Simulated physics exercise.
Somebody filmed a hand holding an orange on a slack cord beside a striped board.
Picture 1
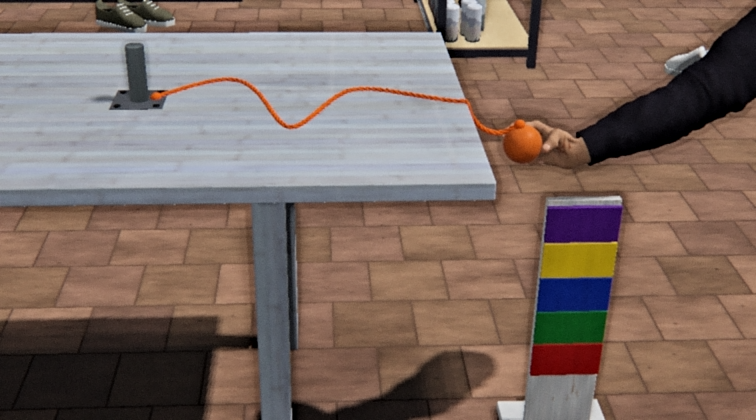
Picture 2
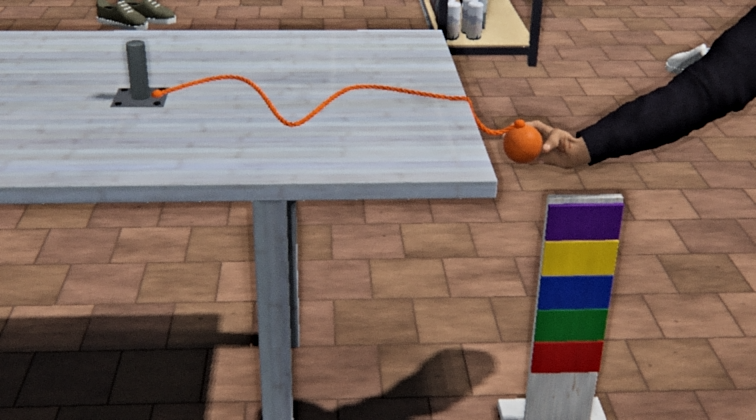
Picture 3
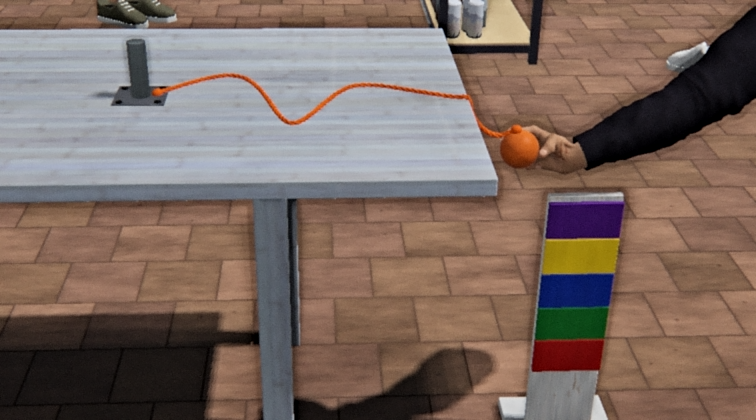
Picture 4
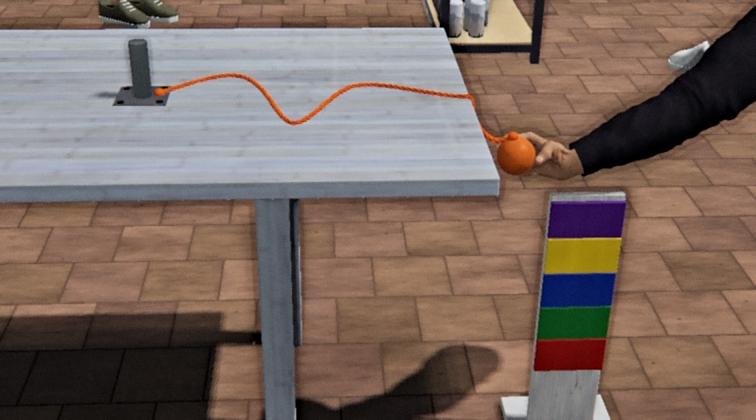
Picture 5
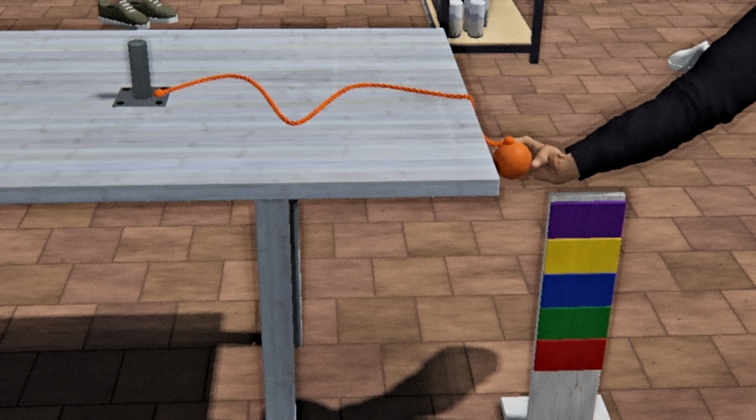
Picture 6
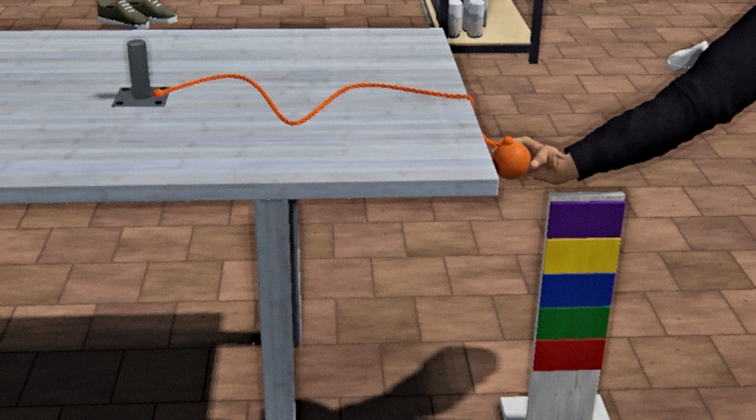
To begin with, a hand holds an orange ball just off the right edge of a pale table, its slack, wavy cord running back to a post, above a colour-striped board. The hand then moves the ball slightly down and left, close to the table's edge, while the cord on the tabletop barely shifts.
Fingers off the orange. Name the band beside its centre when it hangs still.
At green.
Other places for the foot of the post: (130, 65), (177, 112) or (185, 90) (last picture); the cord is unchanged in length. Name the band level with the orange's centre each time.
Try by try: Blue; red; red.
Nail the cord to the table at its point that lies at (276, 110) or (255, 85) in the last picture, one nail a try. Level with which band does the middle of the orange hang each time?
Taking them in turn: Yellow; blue.
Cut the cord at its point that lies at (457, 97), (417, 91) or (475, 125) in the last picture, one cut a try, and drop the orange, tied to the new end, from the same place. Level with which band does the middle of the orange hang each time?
In that order: Yellow; purple; blue.
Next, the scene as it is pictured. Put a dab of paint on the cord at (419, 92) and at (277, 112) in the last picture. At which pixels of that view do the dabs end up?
They go to (464, 199) and to (361, 96).
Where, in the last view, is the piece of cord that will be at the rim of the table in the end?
It lies at about (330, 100).
Soon after, orange near (430, 315); level with green.
After that, orange near (475, 310); level with green.
In the end, orange near (456, 317); level with green. Its centre hangs level with the green band.
